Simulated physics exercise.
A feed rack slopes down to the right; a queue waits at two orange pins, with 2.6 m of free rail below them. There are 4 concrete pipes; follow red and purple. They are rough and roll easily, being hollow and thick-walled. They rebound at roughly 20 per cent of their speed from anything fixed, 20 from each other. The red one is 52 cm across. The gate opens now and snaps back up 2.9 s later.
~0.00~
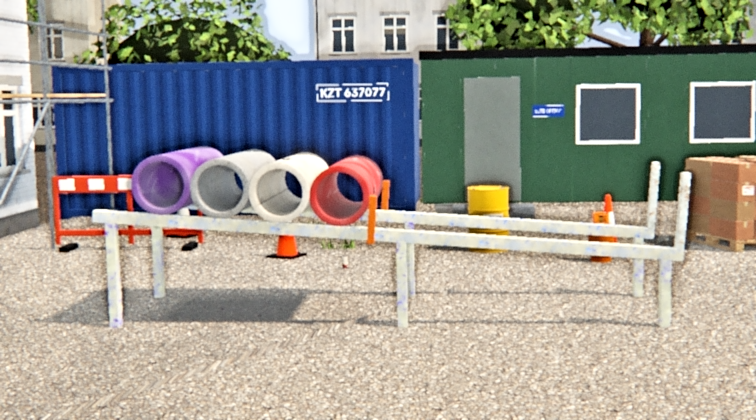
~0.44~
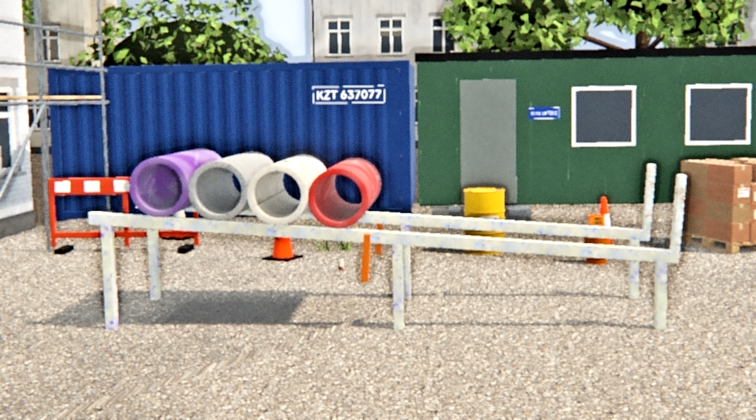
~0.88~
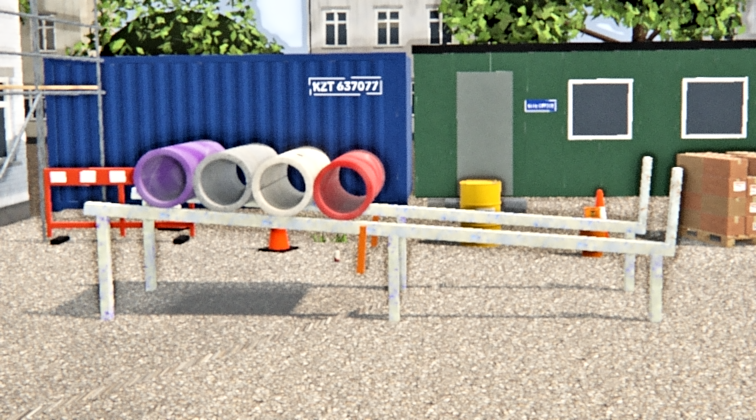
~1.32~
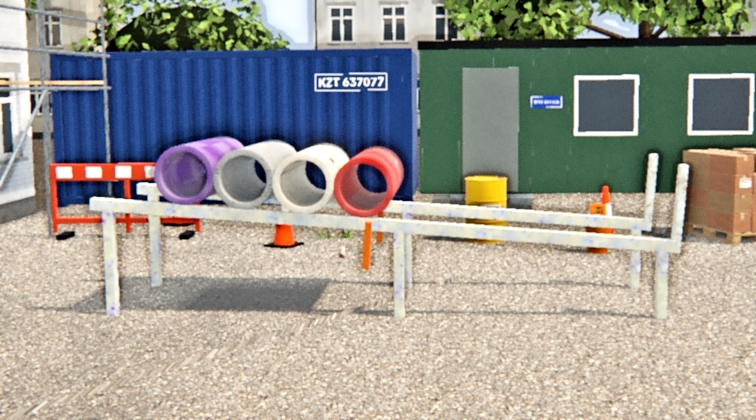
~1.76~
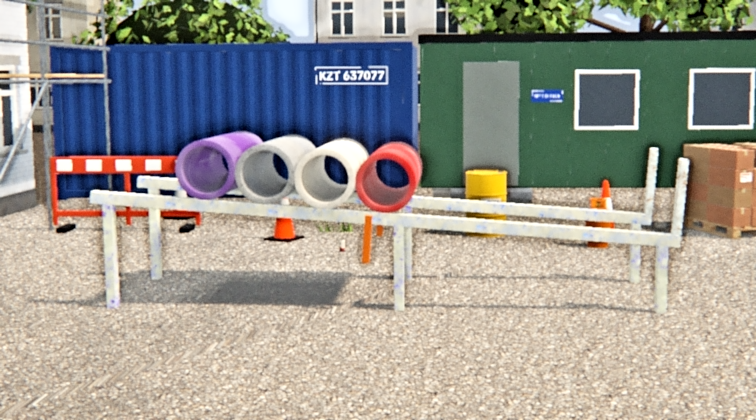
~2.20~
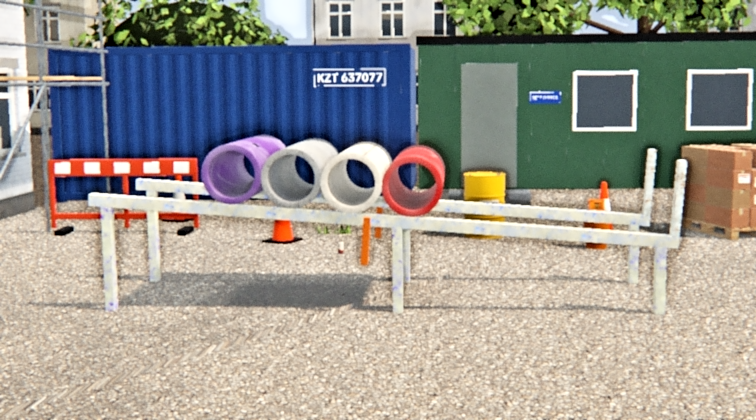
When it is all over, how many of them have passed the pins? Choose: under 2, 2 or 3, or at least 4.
The answer is 2 or 3, which leaves 1 of 4.
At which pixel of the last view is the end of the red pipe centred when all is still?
Near (644, 203).
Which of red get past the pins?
Red runs down the rack.
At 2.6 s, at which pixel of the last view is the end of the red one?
Around (444, 189).
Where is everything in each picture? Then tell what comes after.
Red at (339, 197), purple at (160, 185); pins up; the rack falls 4°, in the first frame.
Red at (337, 199), purple at (158, 188); pins down, in the second frame.
Red at (342, 191), purple at (163, 179); pins down; the first has rolled 10 cm, in the third frame.
Red at (363, 188), purple at (184, 176); pins down; the first has rolled 25 cm, in the fourth frame.
Red at (385, 183), purple at (205, 170); pins down; the first has rolled 40 cm, in the fifth frame.
Red at (412, 187), purple at (231, 175); pins down; the first has rolled 65 cm, in the sixth frame.
After 2.6 s, red is on the rails, 65 cm below the pins, rolling right; purple is on the rails, 95 cm above the pins, rolling right; 2 through so far.
After 3.0 s, red is on the rails, 95 cm below the pins, rolling right; purple is on the rails, 65 cm above the pins, rolling right; 2 through so far.
After 3.5 s, red is on the rails, 140 cm below the pins, rolling right; purple is on the rails, 40 cm above the pins, rolling right; 3 through so far.
At rest (4.8 s), red is on the rails, 230 cm below the pins; purple is on the rails, 30 cm above the pins; 3 through so far.
